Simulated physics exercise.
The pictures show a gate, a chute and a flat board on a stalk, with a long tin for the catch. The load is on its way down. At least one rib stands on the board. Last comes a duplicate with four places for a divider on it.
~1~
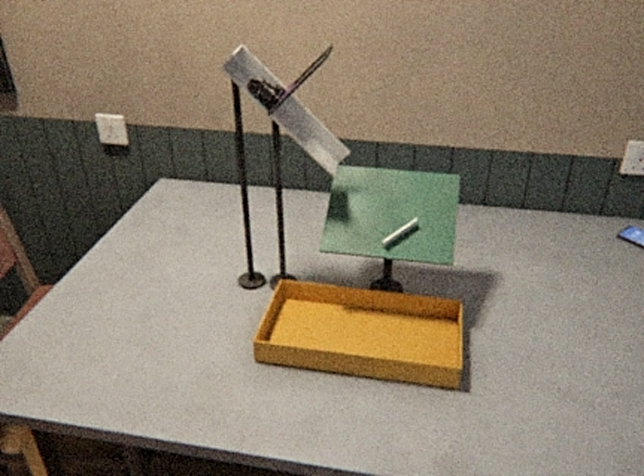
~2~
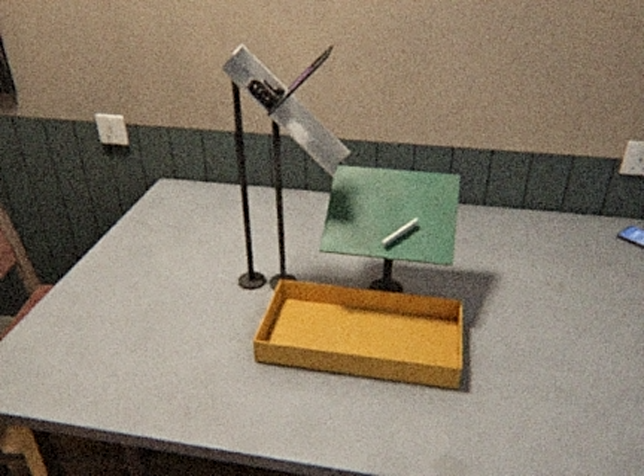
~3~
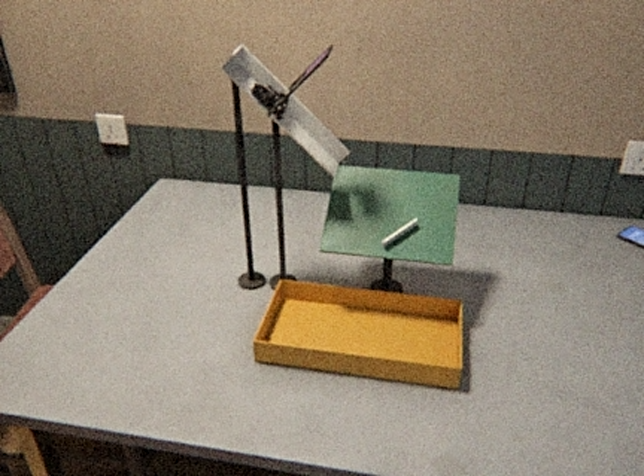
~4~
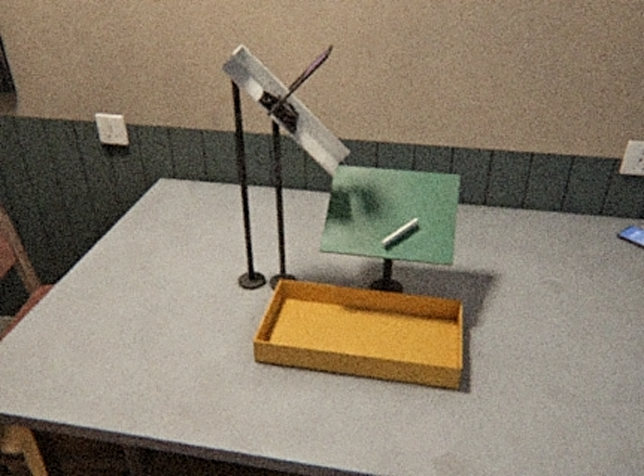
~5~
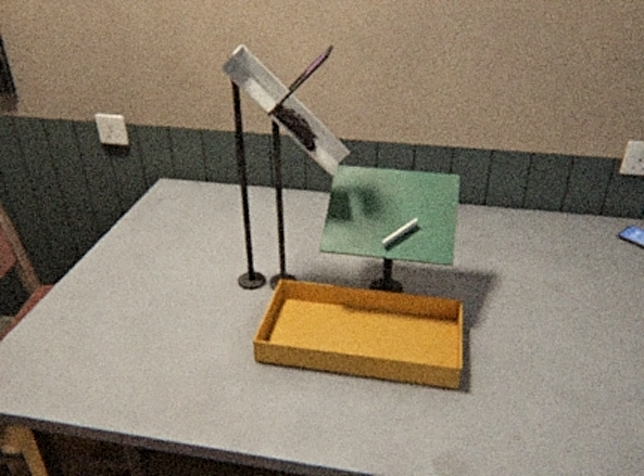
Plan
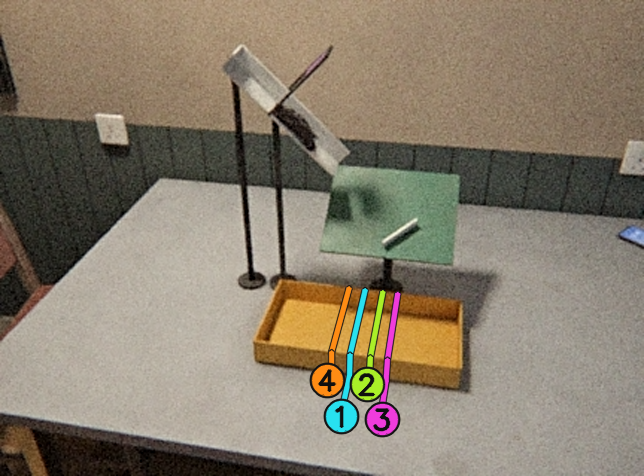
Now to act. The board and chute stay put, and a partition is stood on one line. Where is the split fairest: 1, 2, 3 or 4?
The best line is 1.
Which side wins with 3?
Left.
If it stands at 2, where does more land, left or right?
More lands on the left.
On the marked copy, line 1 crosses the front rim at (350, 353); line 2 crosses the front rim at (370, 356); line 3 crosses the front rim at (387, 358); line 4 crosses the front rim at (331, 351).
For line 1, of what is caught, about a third on the left of the divider, about two thirds on the right.
For line 2, of what is caught, most on the left of the divider, a small part on the right.
For line 3, of what is caught, nearly all on the left of the divider, a small part on the right.
For line 4, of what is caught, a stray few on the left of the divider, nearly all on the right.
